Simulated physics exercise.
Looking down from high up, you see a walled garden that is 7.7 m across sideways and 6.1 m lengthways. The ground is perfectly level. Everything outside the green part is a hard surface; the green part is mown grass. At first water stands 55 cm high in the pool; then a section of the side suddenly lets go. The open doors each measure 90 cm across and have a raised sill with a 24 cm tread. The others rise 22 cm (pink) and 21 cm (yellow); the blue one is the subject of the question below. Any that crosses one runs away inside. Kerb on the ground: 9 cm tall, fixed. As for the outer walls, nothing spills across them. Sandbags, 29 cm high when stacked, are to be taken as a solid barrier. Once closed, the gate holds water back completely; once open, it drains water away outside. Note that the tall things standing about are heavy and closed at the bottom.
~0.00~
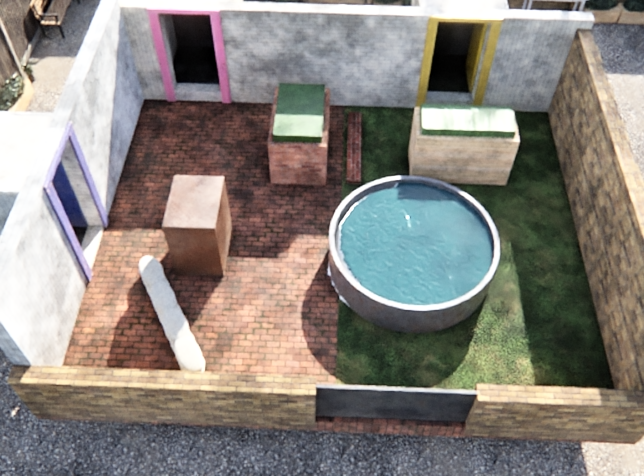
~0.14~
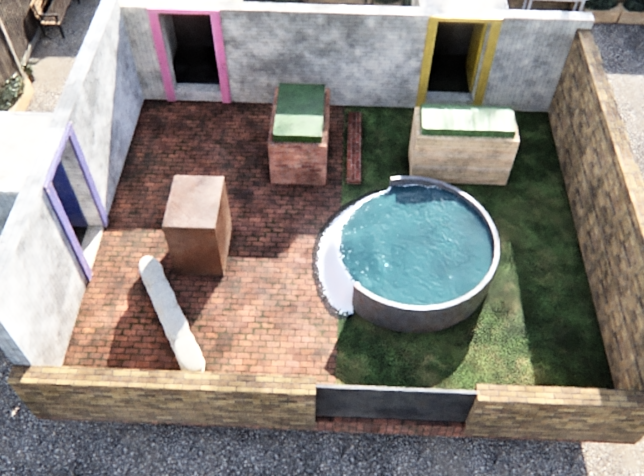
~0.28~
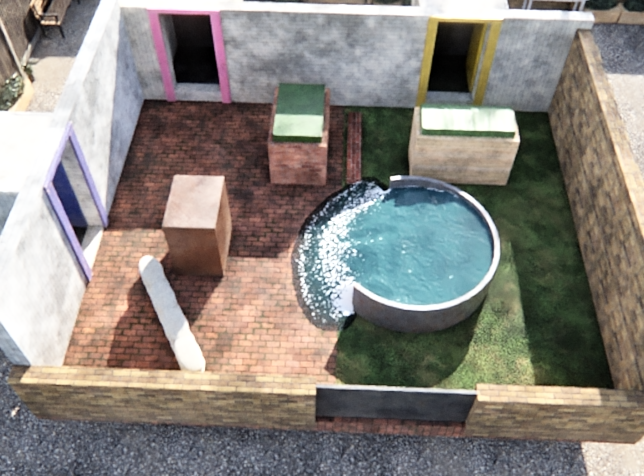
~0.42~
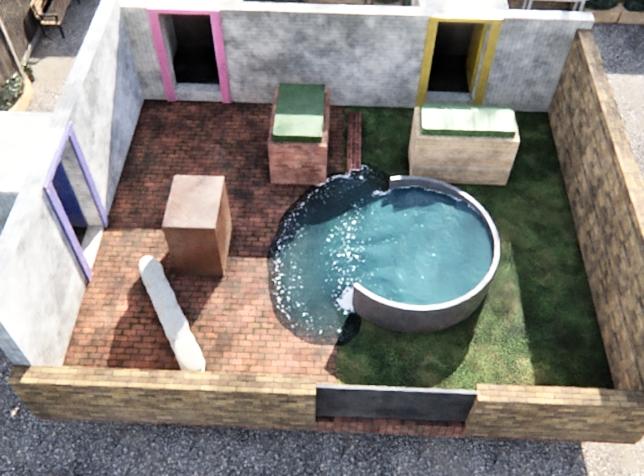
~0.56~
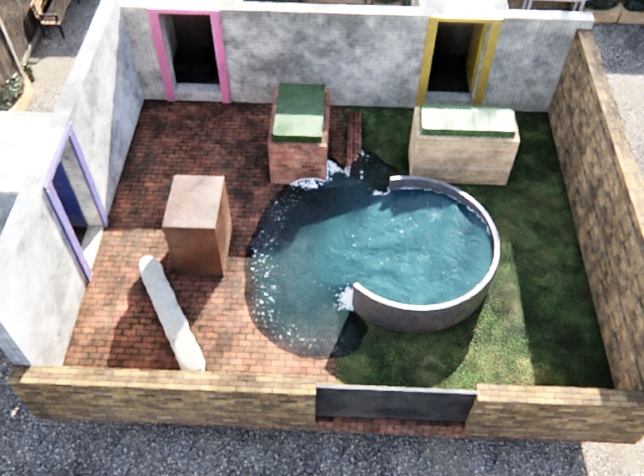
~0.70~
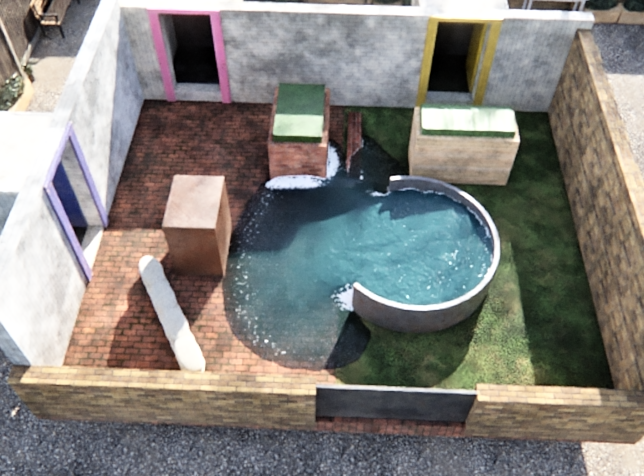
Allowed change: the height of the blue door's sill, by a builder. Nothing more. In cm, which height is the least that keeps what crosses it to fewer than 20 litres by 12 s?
A height of about 6.5 cm would just do it.
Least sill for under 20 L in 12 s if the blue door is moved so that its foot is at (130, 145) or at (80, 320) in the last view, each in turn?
In turn: Roughly 13.5 cm, roughly 8.0 cm.
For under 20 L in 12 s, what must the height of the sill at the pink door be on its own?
At pink, roughly 12.5 cm.
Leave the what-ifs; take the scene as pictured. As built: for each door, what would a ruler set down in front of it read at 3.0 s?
In cm - pink: 9, blue: 8, yellow: 2.
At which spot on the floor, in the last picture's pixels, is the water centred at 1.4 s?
Around (352, 250).
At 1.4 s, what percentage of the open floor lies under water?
Wet share: Around 30 %.
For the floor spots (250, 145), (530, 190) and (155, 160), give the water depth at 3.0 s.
I'd read roughly 2, 0 and 8 cm there.
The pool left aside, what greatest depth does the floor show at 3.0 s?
I'd put it near 32 cm.
After 1.4 s water covers 30 % of the floor, deepest (31 cm) near (234, 251); it has not reached the blue door.
After 3.0 s water covers 55 % of the floor, deepest (32 cm) near (143, 104); 8 cm at the blue door, 1 litre in over its 8 cm sill.
After 12.0 s water covers 95 % of the floor, deepest (9 cm) near (54, 393); 8 cm at the blue door, 11 litres in over its 8 cm sill.
At the blue door as built, the water arrived by 2.4 s and peaked near 11 cm at 8.2 s.
Run again over the same 12 s with other heights there, 35 litres in over 5.5 cm, 14 litres over 7.5 cm. The limit of 20 litres is kept from about 6.5 cm up.
